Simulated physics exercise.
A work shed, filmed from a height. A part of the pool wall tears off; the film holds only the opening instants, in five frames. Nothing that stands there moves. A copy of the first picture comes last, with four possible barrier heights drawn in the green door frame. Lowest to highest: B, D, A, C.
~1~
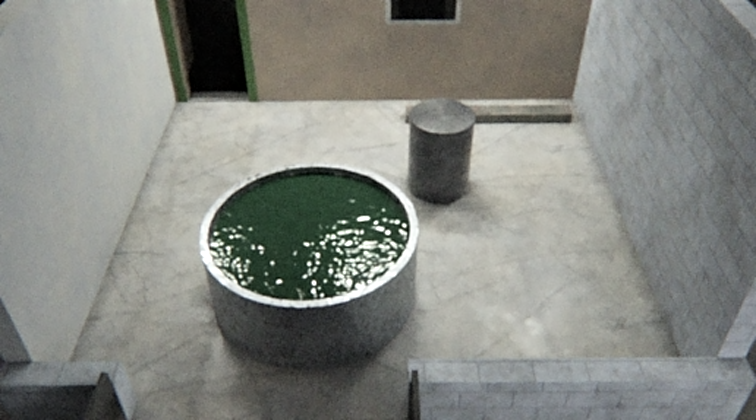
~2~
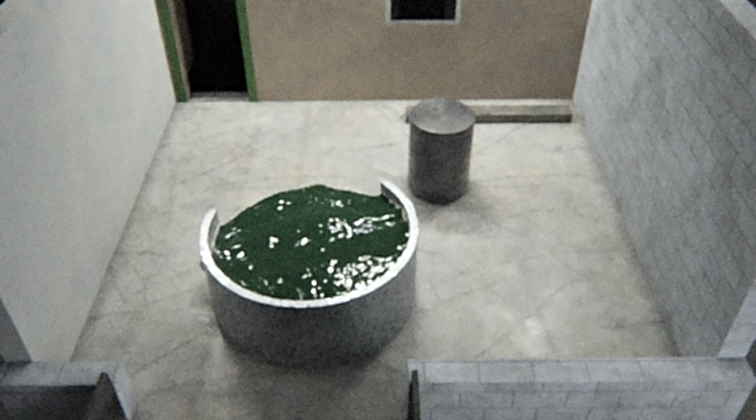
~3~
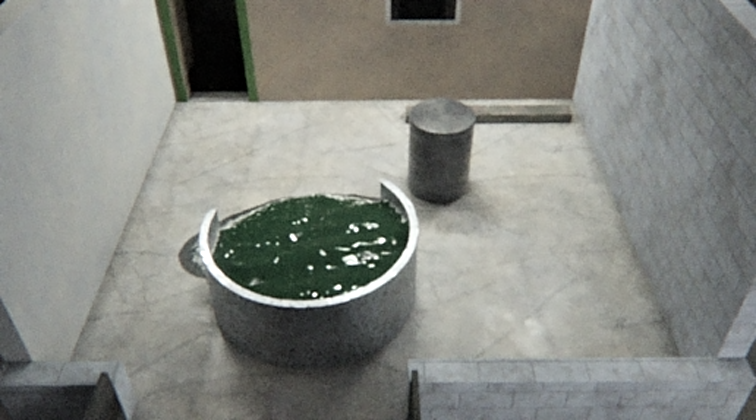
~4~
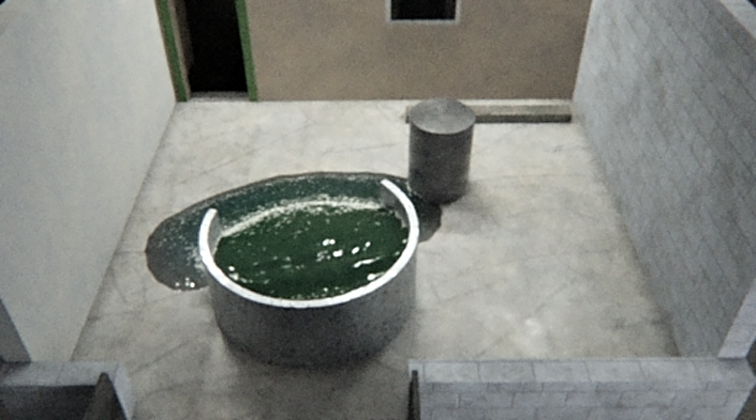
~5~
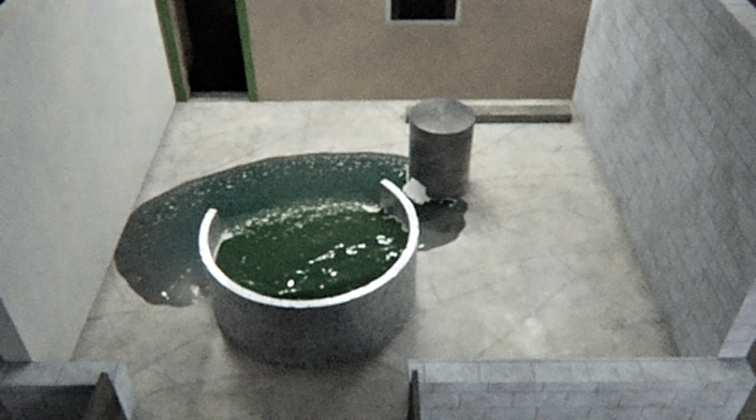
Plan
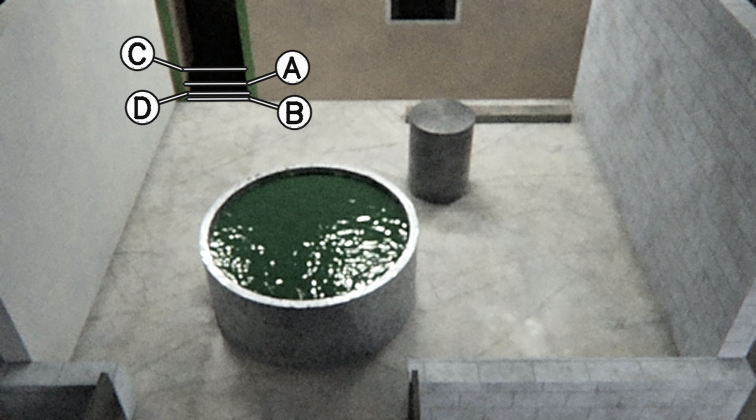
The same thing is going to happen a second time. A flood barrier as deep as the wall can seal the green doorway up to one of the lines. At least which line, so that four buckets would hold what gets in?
That is height C.
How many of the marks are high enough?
One.
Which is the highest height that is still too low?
Here it is height A.
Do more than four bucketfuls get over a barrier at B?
Yes, that goes wrong.
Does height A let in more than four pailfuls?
Yes, that goes wrong.
In white, A at (216, 83); B at (219, 98); C at (213, 69); D at (218, 93); from the bottom up B, D, A, C.
If A is chosen, about 9 bucketfuls get in.
If B is chosen, dozens of bucketfuls pour in.
If C is chosen, a splash gets over, under a bucket.
If D is chosen, dozens of bucketfuls pour in.
